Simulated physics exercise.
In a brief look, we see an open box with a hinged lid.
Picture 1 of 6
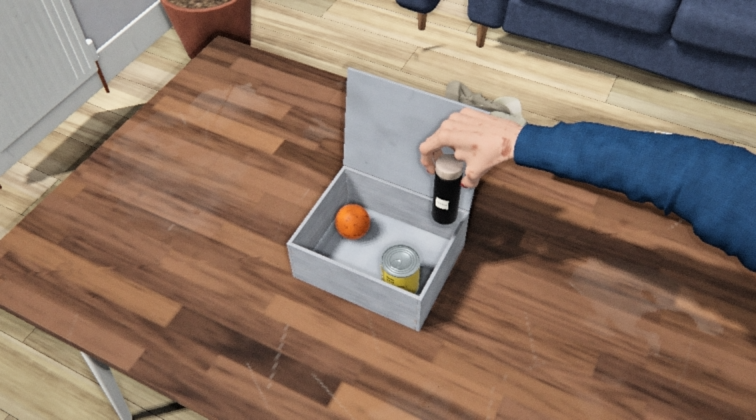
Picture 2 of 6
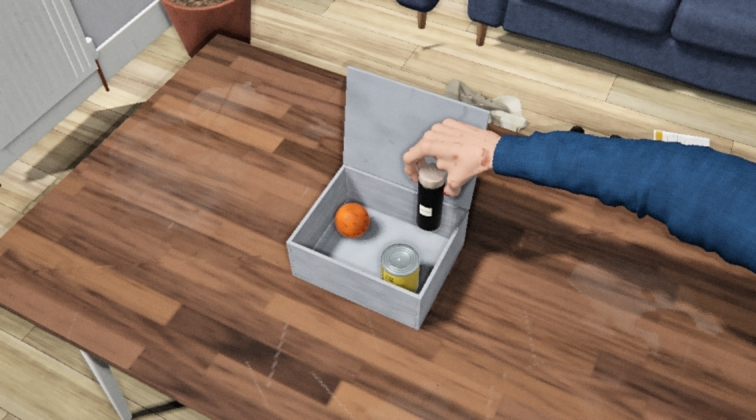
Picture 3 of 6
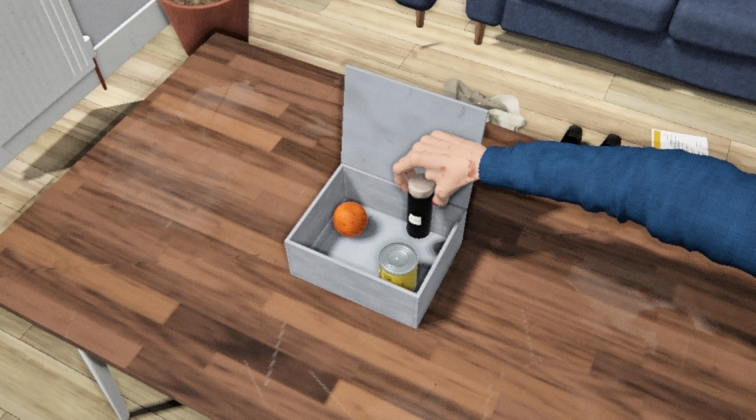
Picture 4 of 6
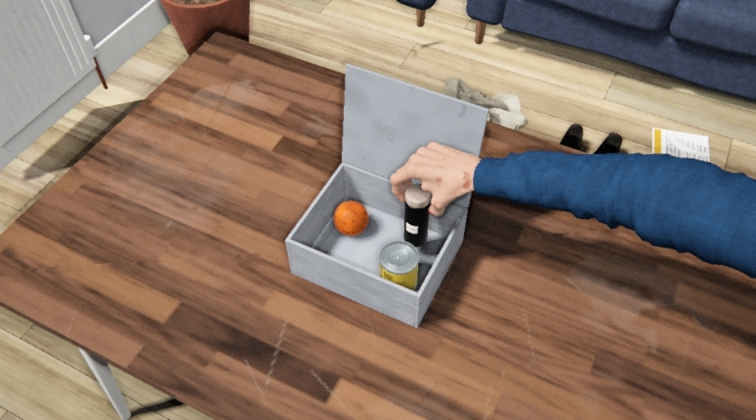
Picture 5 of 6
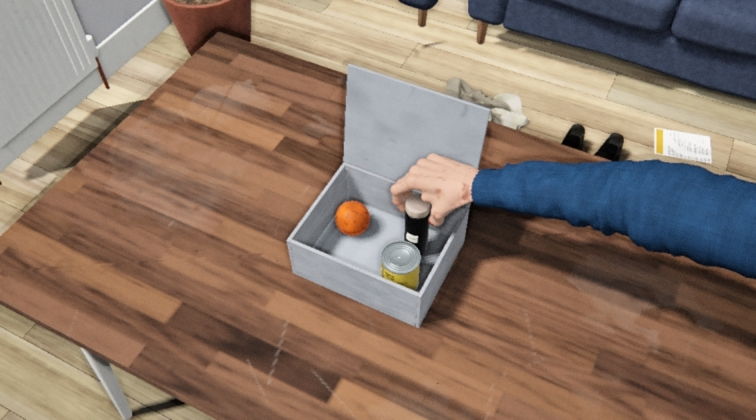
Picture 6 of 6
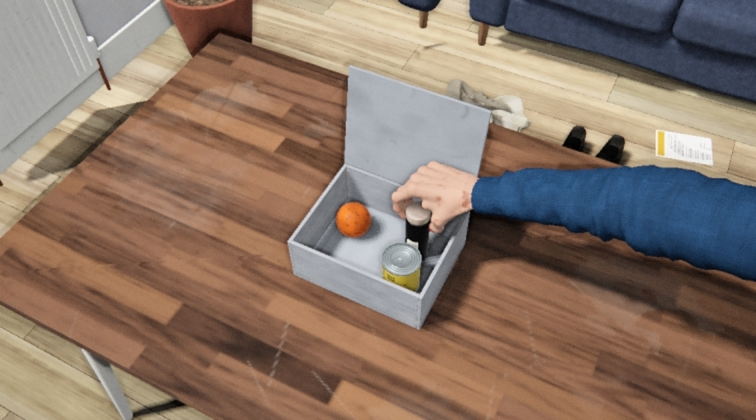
A hand lowers a black shaker into an open gray box holding an orange ball and a can.
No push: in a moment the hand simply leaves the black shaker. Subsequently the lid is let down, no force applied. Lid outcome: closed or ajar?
Ajar.
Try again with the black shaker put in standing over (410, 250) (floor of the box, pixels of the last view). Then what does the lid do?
The lid remains open a bit this time.
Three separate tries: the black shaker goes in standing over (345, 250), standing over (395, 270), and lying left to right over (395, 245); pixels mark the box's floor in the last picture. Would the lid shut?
In order: Lid stays open, lid shuts, lid shuts.
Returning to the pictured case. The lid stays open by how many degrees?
The answer is about 35 degrees.
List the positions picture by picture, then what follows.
The first frame shows on its way; black shaker (447, 190); orange ball (353, 222).
The second frame shows on its way; black shaker (431, 198); orange ball (352, 221).
The third frame shows on its way; black shaker (420, 207); orange ball (350, 220).
The fourth frame shows on its way; black shaker (417, 216); orange ball (351, 219).
The fifth frame shows on its way; black shaker (417, 226); orange ball (353, 219).
The sixth frame shows put in, still held; black shaker (417, 233); orange ball (354, 220).
Then, 1.30 s past the last view, lid 79° above the rim.
Then, 1.60 s past the last view, lid 57° above the rim.
Finally, lid 36° above the rim; all 3 still in place. Final places as the last picture's camera would see them, black shaker near (417, 233).
